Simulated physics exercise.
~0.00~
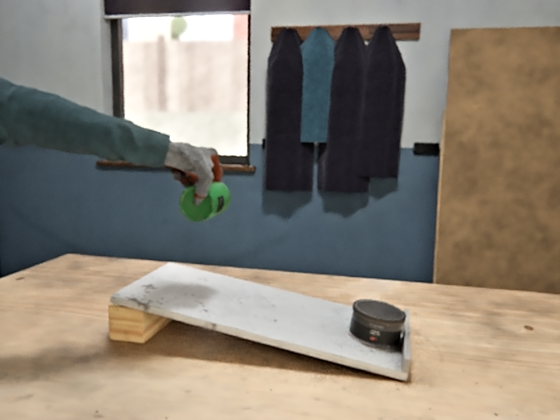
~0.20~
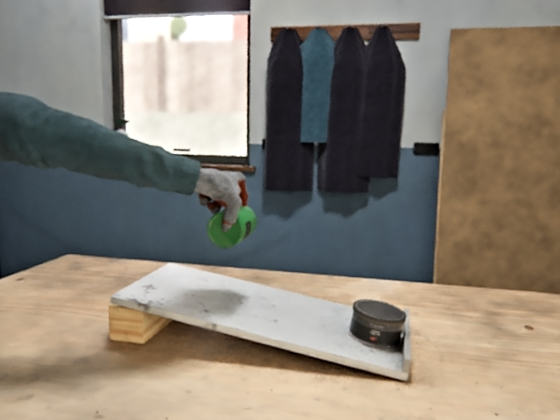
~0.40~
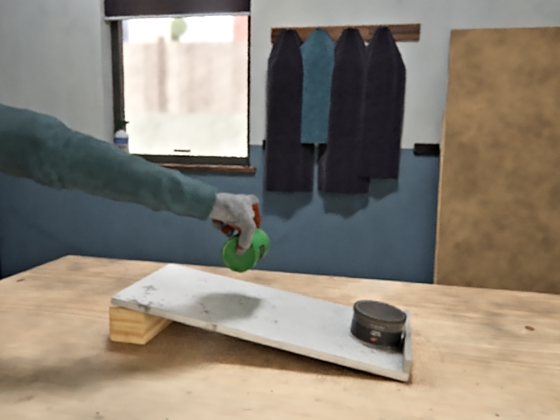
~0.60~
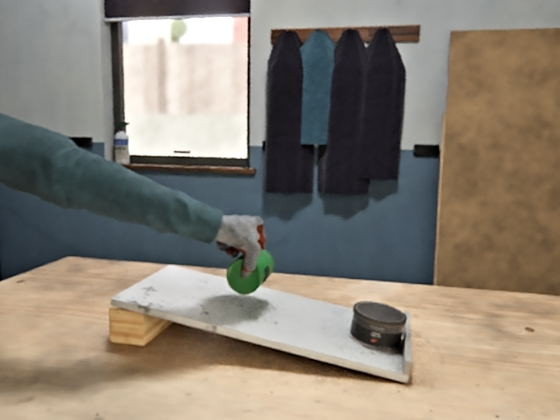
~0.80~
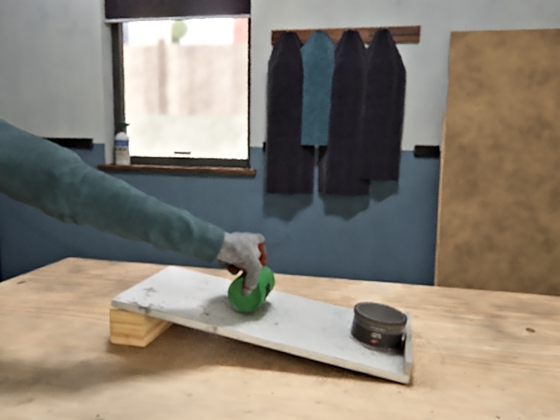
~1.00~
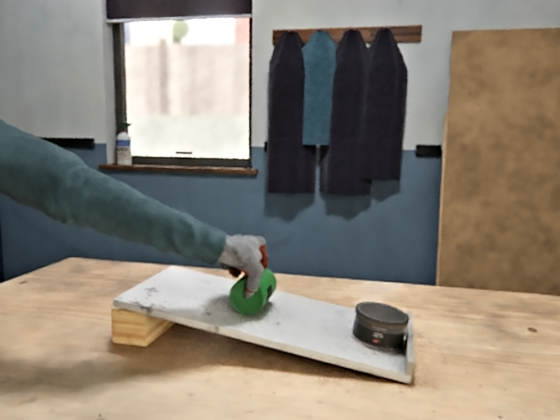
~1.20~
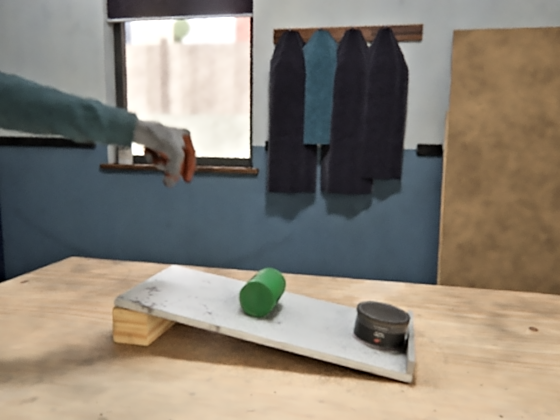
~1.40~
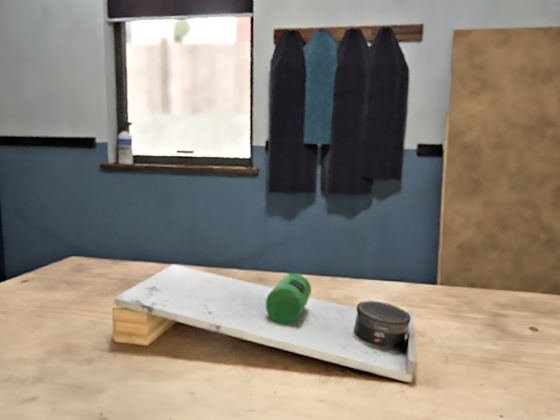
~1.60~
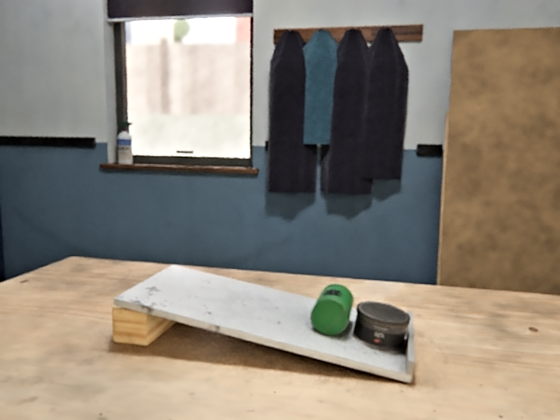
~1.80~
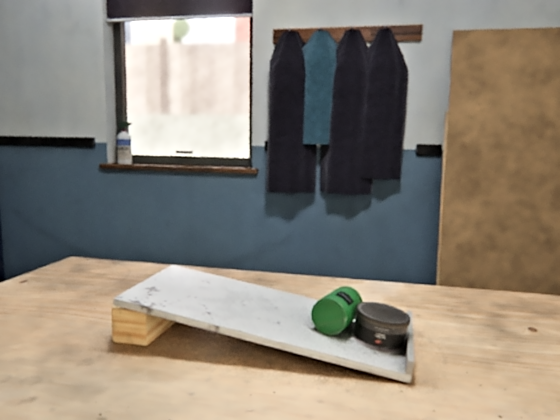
A pale board slopes down to the right on a wooden table, propped on a wooden block at its left end, with a round black tub near its low end. The slightly swaying view faces a blue and white wall with a window, dark and teal garments on a rack, and a brown panel. A gloved hand in a teal sleeve reaches from the left, lowers a green jar on its side onto the middle of the slope, then lets go and withdraws. The jar travels downhill to the right and ends resting against the tub, which stays put.
